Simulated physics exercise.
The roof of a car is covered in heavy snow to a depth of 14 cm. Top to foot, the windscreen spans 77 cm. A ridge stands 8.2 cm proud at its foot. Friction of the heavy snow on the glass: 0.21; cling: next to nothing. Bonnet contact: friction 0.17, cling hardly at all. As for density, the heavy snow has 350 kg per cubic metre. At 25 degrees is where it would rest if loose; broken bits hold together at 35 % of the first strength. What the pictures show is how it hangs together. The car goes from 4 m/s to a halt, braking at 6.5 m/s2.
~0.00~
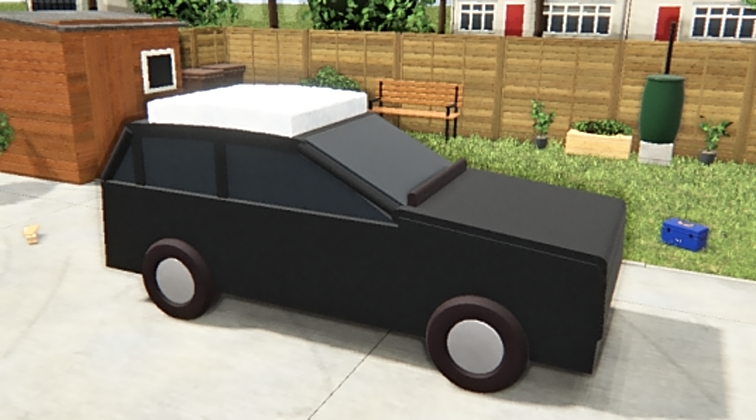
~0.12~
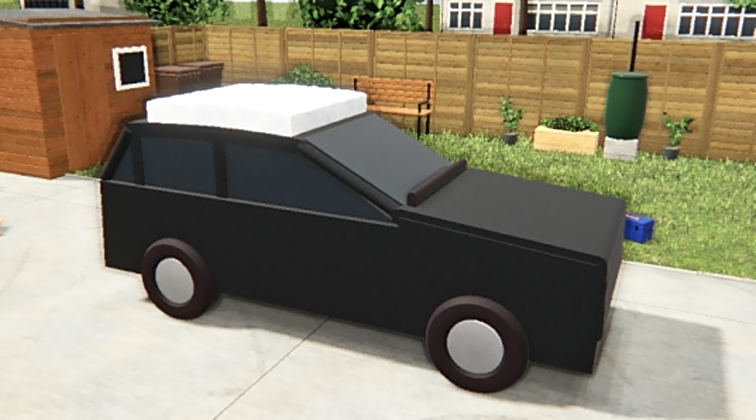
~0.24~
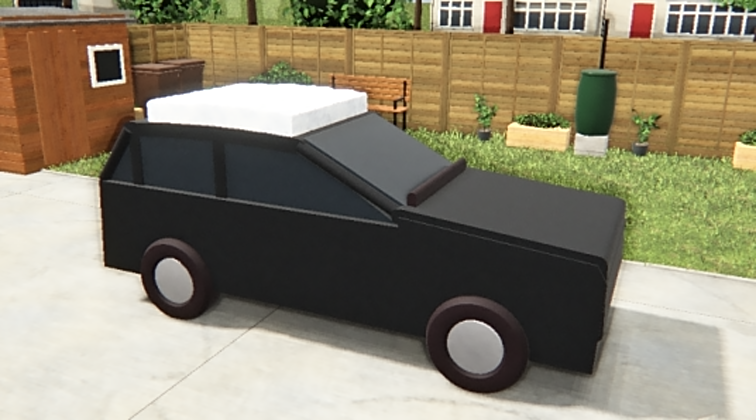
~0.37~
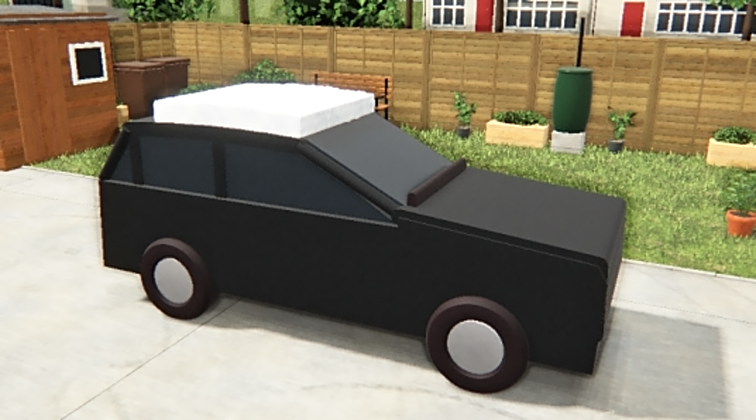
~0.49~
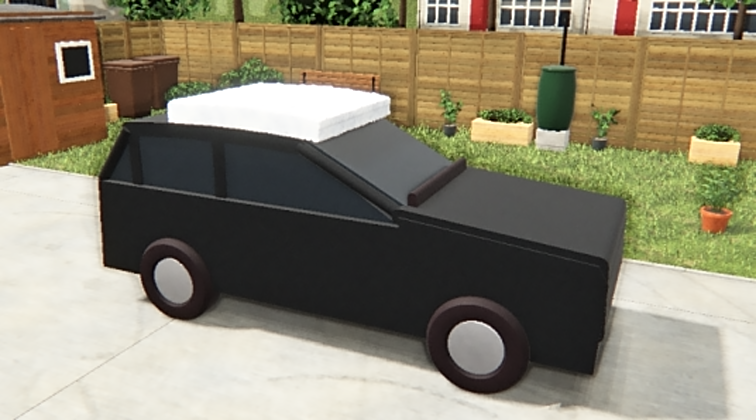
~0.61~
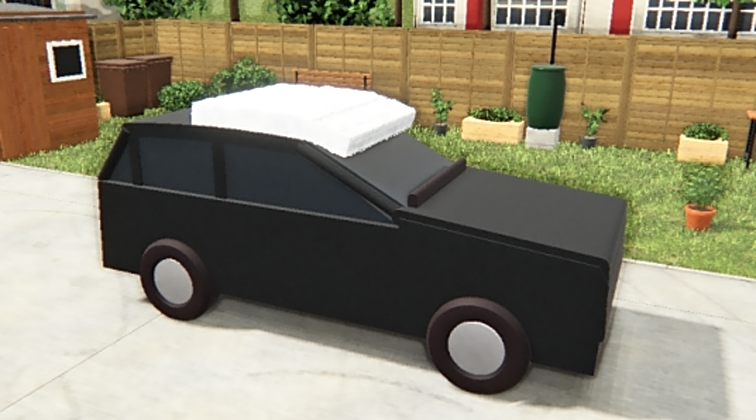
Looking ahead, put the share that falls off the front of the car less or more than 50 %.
It comes out short of 50 per cent.
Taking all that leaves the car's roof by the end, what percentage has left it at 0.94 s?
Roughly 90 percent.
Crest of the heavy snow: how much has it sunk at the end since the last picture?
Measured change: About 20 cm.
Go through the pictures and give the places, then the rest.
The first frame shows foremost bit of the heavy snow at (291, 124).
The second frame shows foremost bit of the heavy snow at (291, 120).
The third frame shows foremost bit of the heavy snow at (292, 120), its middle shifted 1.3 cm.
The fourth frame shows foremost bit of the heavy snow at (301, 121), its middle shifted 7.5 cm.
The fifth frame shows foremost bit of the heavy snow at (319, 125), its middle shifted 20 cm, 11 % of it past the top of the windscreen, in one piece.
The sixth frame shows foremost bit of the heavy snow at (349, 143), its middle shifted 40 cm, 27 % of it past the top of the windscreen, cracking.
After 0.94 s, 6 % of the snow is on the roof, 73 % on the glass, 22 % on the bonnet and none has gone off the nose.
After 1.33 s, none of the snow is on the roof, 34 % on the glass, 66 % on the bonnet and none has gone off the nose.
After 1.72 s, none of the snow is on the roof, 34 % on the glass, 61 % on the bonnet and 5 % has gone off the nose.
After 2.12 s, none of the snow is on the roof, 34 % on the glass, 54 % on the bonnet and 12 % has gone off the nose.
After 2.50 s, none of the snow is on the roof, 34 % on the glass, 39 % on the bonnet and 27 % has gone off the nose.
